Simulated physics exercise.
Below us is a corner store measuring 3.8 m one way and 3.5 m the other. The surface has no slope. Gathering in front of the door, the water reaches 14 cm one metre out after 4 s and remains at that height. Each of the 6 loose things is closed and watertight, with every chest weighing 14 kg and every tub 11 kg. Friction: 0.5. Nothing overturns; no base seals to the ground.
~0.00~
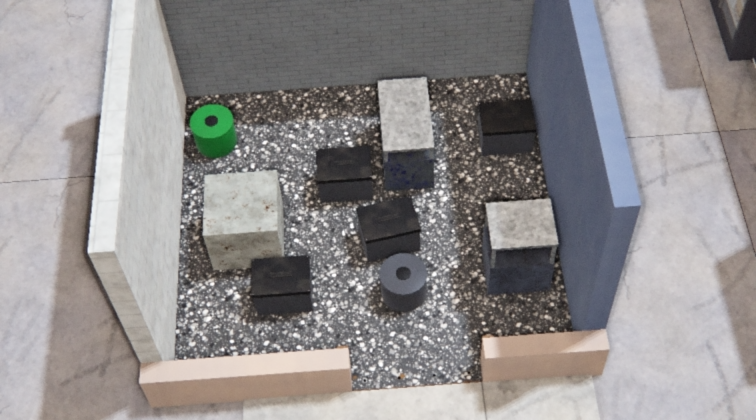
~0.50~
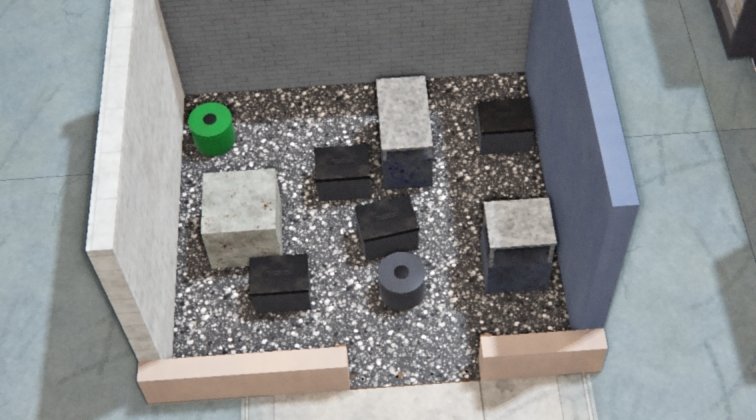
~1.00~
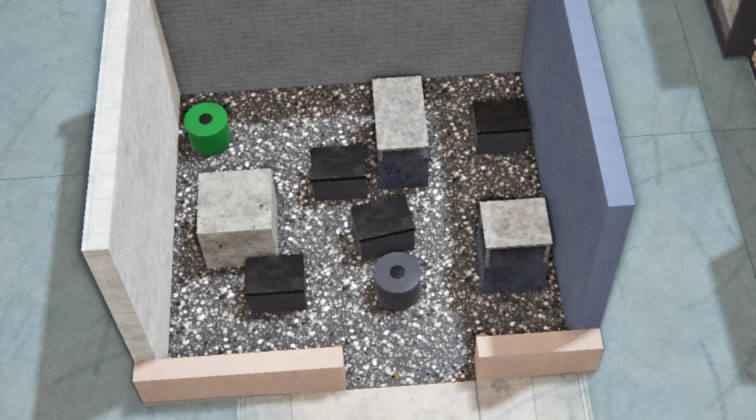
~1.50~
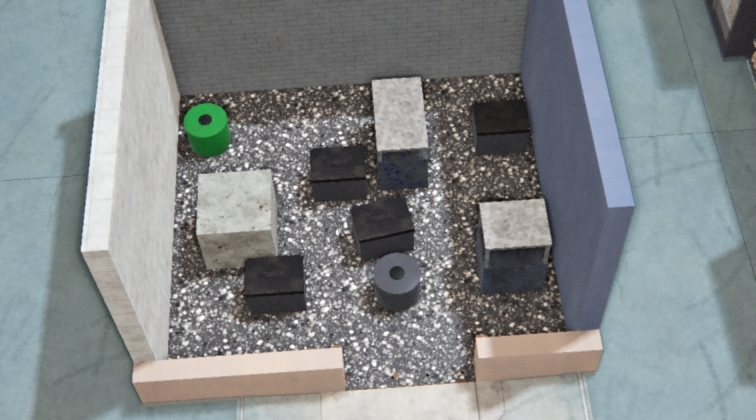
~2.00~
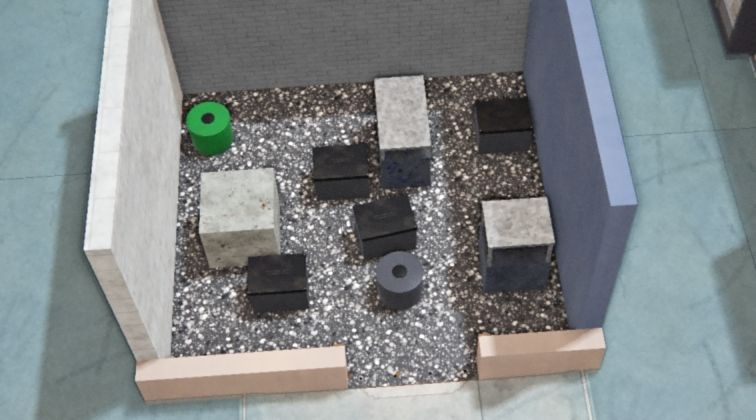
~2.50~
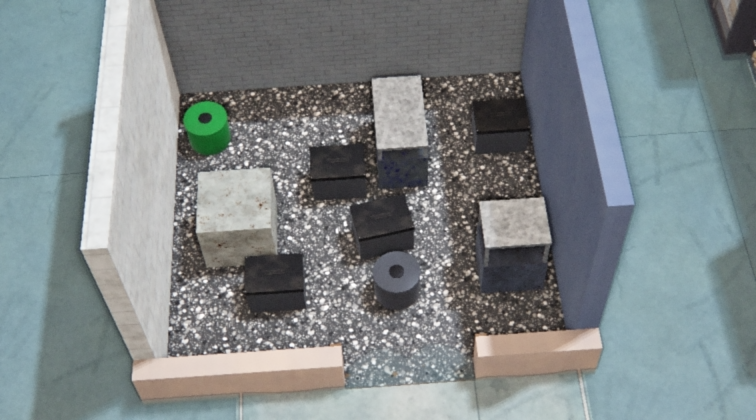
In a small corner store seen from above, a green tub, dark boxes and pale-topped blocks stay put on speckled ground. Outside, a blue-green tint covers the pale paving, later spreads over the light strip before the door, and finally a little water shows in the door opening.
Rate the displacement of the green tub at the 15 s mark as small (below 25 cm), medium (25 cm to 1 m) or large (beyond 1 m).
Medium.
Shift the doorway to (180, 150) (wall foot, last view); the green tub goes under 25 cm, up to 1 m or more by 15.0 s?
Under that change the green tub is pushed well away.
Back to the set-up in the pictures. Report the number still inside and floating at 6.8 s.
At that instant the tally stands at 0.
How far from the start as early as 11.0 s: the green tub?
It has shifted about 5 cm.
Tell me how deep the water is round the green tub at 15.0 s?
About 10 cm.
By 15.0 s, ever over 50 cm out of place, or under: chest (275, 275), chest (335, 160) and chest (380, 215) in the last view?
In turn: Within, beyond, beyond.
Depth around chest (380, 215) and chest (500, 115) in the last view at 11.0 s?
Some 7 cm at the first, some 9 cm at the second.
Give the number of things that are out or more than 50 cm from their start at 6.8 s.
Result: 0.
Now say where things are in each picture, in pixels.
The first picture shows the green tub at (211, 121) rests on the ground; water covers 0.0 m2; 0 of 6 have shifted.
The second picture shows the green tub at (210, 119), on the bottom; water covers 0.0 m2; 0 of 6 have shifted.
The third picture shows the green tub at (206, 119) rests on the ground; 0.0 m2 under water; 0 of 6 have shifted.
The fourth picture shows the green tub at (205, 120) rests on the ground; water covers 0.0 m2; 0 of 6 have shifted.
The fifth picture shows the green tub at (208, 119), on the bottom; 0.0 m2 under water; 0 of 6 have shifted.
The sixth picture shows the green tub at (205, 118) rests on the ground; water covers 0.1 m2; 0 of 6 have shifted.
After 3.5 s the green tub is near (205, 118), 0.0 m from its start, aground; 0 afloat.
After 6.8 s the green tub is near (205, 118), 0.0 m from its start, aground; 0 afloat.
After 11.0 s the green tub is near (200, 122), 0.1 m from its start, afloat; 5 afloat.
After 15.0 s the green tub is near (191, 173), 0.7 m from its start, afloat; 6 afloat.
